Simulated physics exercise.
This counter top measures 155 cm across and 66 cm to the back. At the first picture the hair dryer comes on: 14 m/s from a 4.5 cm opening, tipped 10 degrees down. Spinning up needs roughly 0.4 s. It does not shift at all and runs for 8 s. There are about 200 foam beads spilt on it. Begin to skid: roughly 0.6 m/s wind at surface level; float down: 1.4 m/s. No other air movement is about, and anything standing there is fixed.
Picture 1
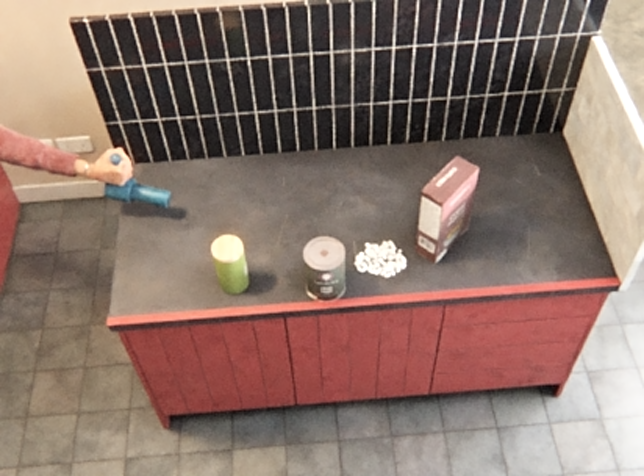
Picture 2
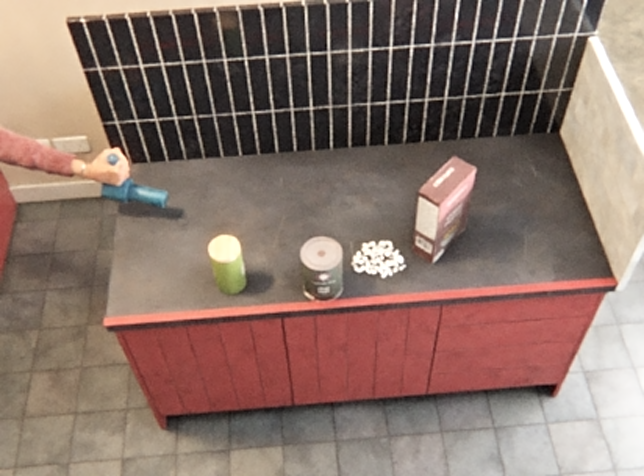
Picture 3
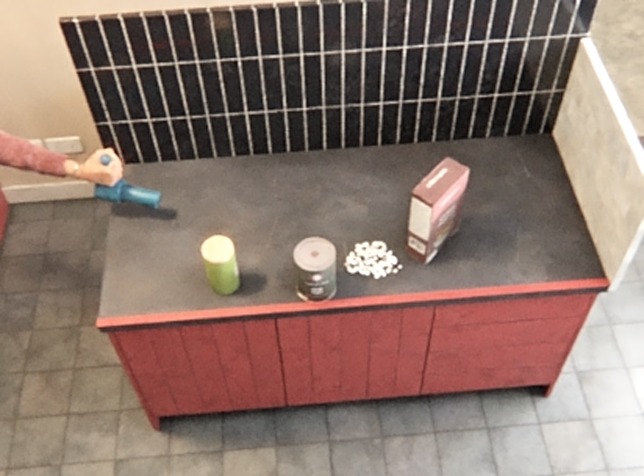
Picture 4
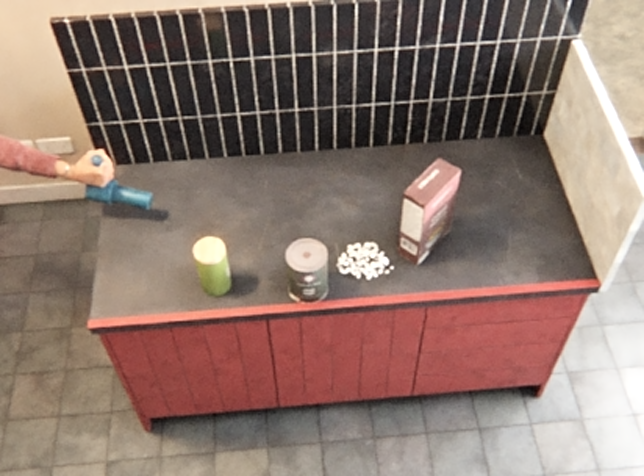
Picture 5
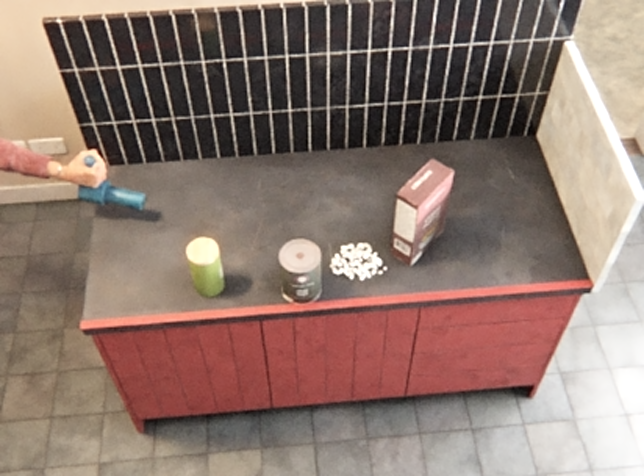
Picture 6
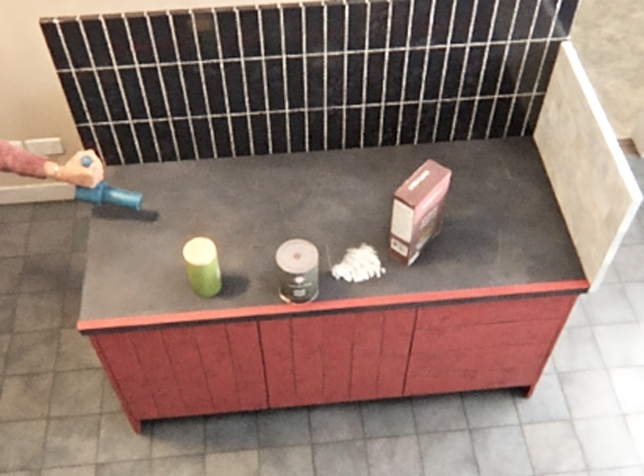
At first, a hand at the left holds a blue hair dryer over a dark counter, where white foam beads lie still between a tin and a carton. The view drifts slightly while everything on the counter stays put, and then some of the beads skid a little, blurring the pile.
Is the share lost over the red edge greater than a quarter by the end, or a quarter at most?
Most likely the tally past that edge goes beyond a quarter.
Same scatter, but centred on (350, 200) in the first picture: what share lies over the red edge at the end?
10 %.
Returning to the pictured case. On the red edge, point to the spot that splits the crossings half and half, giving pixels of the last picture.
Roughly at pixel (417, 301).
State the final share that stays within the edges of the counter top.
About 0 % of them are still there at the end.
Then, 1.2 s after the last picture, 0 % are on the move or not yet settled, 100 % are over the red edge.
Then, 2.2 s after the last picture, 0 % are on the move or not yet settled, 100 % are over the red edge.
Then, 4.0 s after the last picture, 0 % are on the move or not yet settled, 100 % are over the red edge.
Then, 7.6 s after the last picture, at the end, 100 % are over the red edge.
